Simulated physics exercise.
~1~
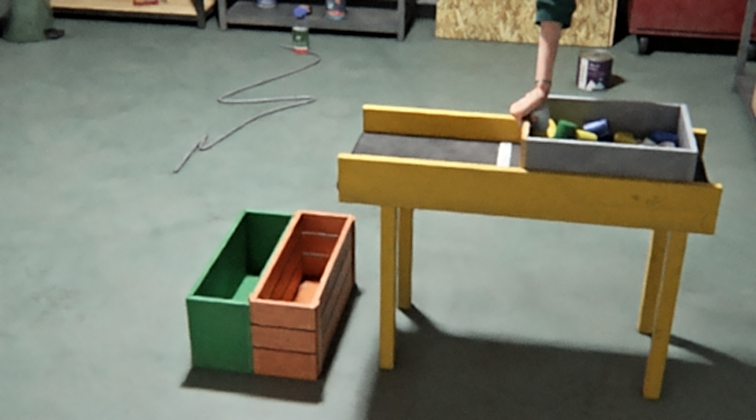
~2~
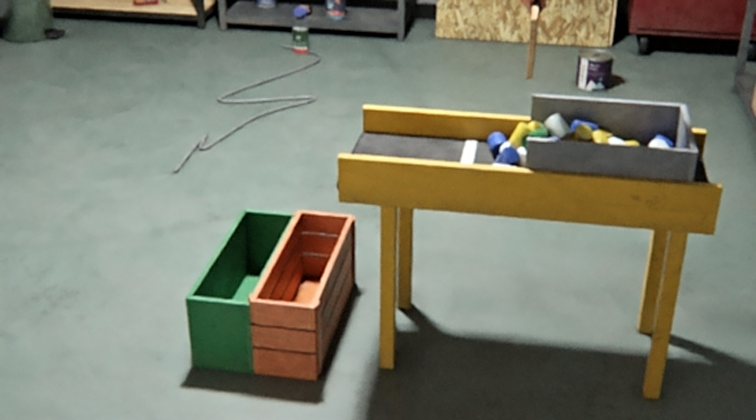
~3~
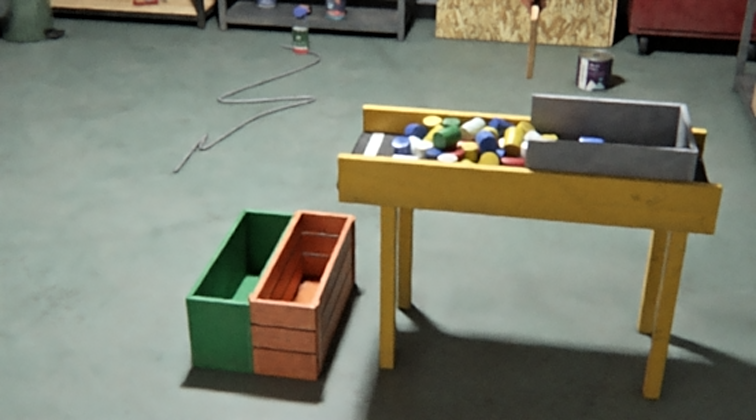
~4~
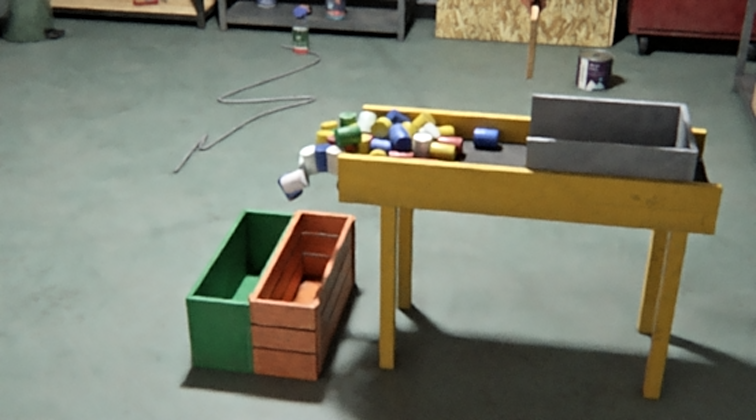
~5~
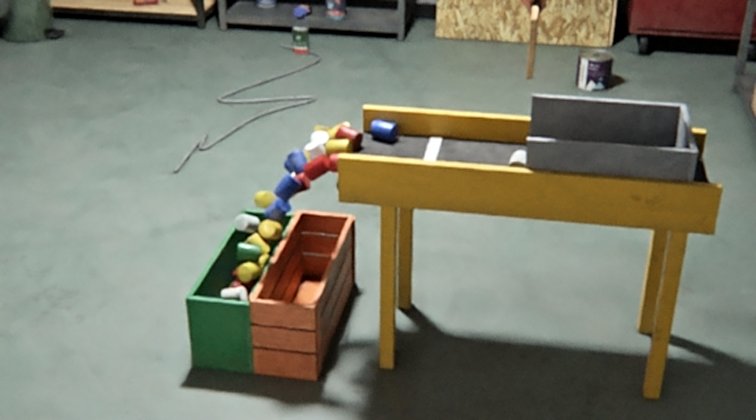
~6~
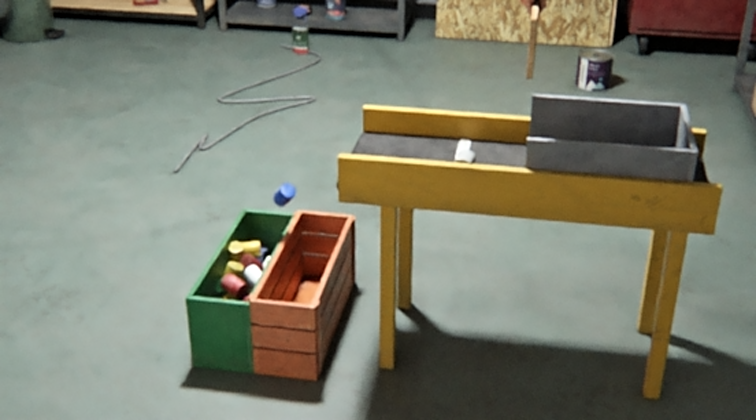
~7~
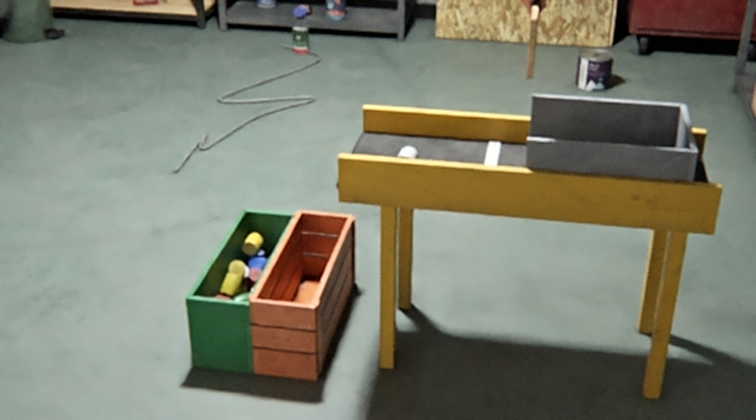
A hand reaches down to the grey pen on the right of a yellow-sided conveyor table in a workshop, seen from the front and slightly above. Small jars in blue, yellow, green, red and white lie heaped inside, while a green box and an orange box stand side by side on the floor at left. The gate lifts and the dark belt, marked with a white stripe, carries the jars left. They spill off the end in a stream, falling mostly into the green box. A last white jar trails behind, and finally the belt is empty of the rest, with jars resting in the green box.
